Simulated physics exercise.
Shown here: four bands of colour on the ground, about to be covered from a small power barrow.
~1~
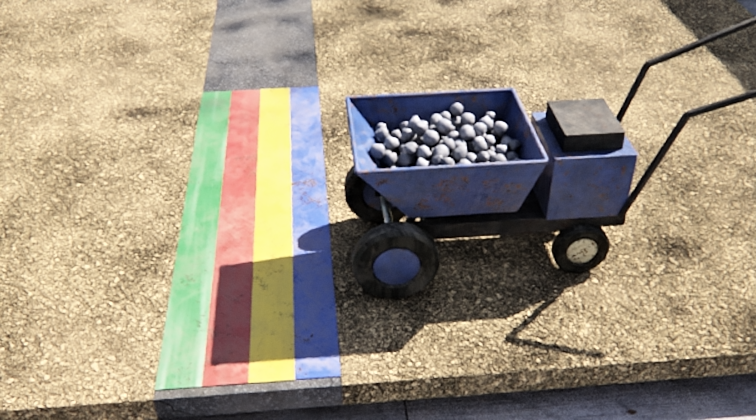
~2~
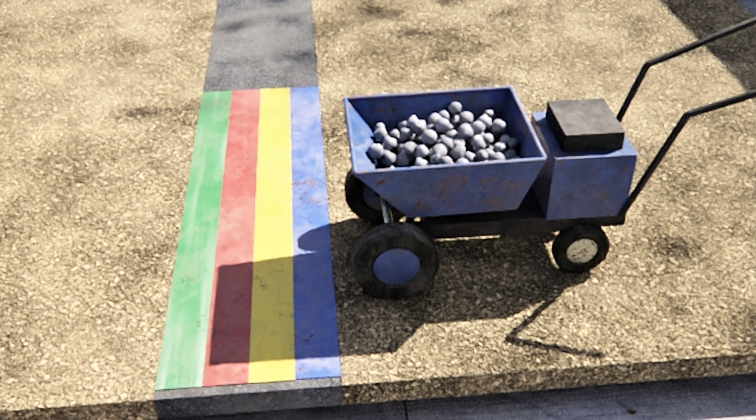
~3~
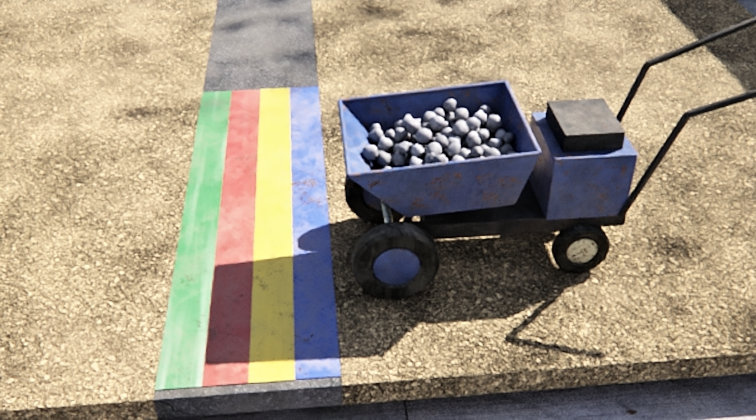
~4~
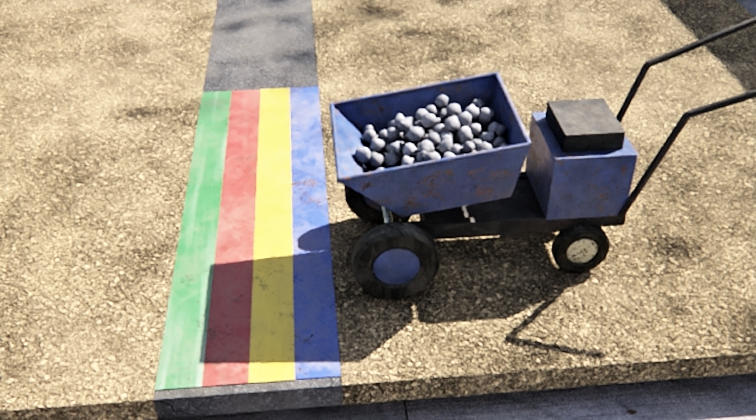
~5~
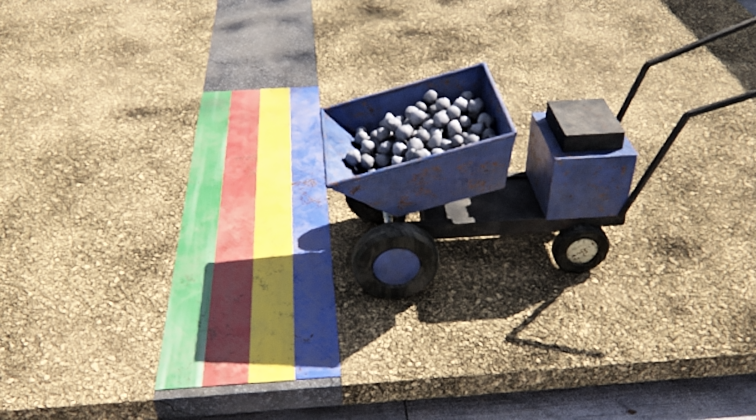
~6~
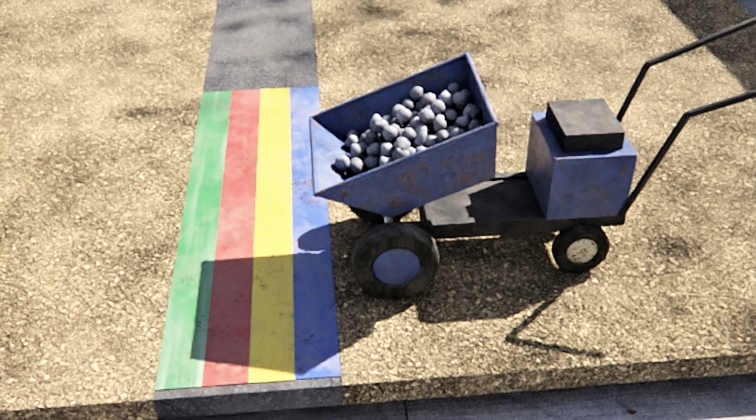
On sunlit, gritty ground beside green, red, yellow and blue stripes, a small blue barrow stands with its skip level and full of round grey cobbles. The skip begins to tilt left, barely at first, then clearly, its right end rising as the cobbles stay heaped inside.
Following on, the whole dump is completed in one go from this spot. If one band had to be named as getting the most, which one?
I would name red.
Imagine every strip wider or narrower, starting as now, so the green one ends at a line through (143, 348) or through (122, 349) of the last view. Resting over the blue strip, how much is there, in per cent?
Roughly 0 per cent, then roughly 0 per cent.
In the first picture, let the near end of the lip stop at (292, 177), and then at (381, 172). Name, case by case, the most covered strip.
At the first spot the green strip, at the second the yellow strip.
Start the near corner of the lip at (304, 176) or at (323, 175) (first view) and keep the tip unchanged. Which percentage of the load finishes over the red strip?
About 10 %, then 30 %.
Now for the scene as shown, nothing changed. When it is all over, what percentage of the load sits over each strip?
About: Blue strip 0, yellow strip 15, red strip 30, green strip 15 per cent.
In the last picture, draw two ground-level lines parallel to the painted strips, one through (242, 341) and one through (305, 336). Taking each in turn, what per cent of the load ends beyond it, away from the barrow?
Around 40 per cent for the first, around 70 per cent for the second.
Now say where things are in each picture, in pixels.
The first frame shows lip of the skip at (357, 173), level; top of the load at (459, 147), round cobbles; blue strip at (316, 330); yellow strip at (272, 333); red strip at (229, 337); green strip at (184, 340).
The second frame shows lip of the skip at (355, 174), tipped barely; top of the load at (458, 146).
The third frame shows lip of the skip at (349, 176), tipped barely; top of the load at (453, 143).
The fourth frame shows lip of the skip at (339, 180), tipped a little; top of the load at (464, 133).
The fifth frame shows lip of the skip at (328, 186), tipped clearly; top of the load at (454, 127).
The sixth frame shows lip of the skip at (316, 195), tipped clearly; top of the load at (451, 116); blue strip at (316, 330); yellow strip at (272, 333); red strip at (229, 337); green strip at (184, 340).
Soon after the last picture, skip tipped steeply; all in the skip.
A little later, skip tipped right over; about two thirds in the skip; a small part over the yellow strip; about a quarter over the red strip; a stray few over the green strip.
Later still, skip tipped right over; about a third in the skip; a stray few over the blue strip; about a quarter over the yellow strip; about a third over the red strip; a small part over the green strip; a stray few off the paint.
At rest, skip tipped right over; about a third in the skip; a stray few over the blue strip; about a quarter over the yellow strip; about a third over the red strip; a small part over the green strip; a stray few off the paint.
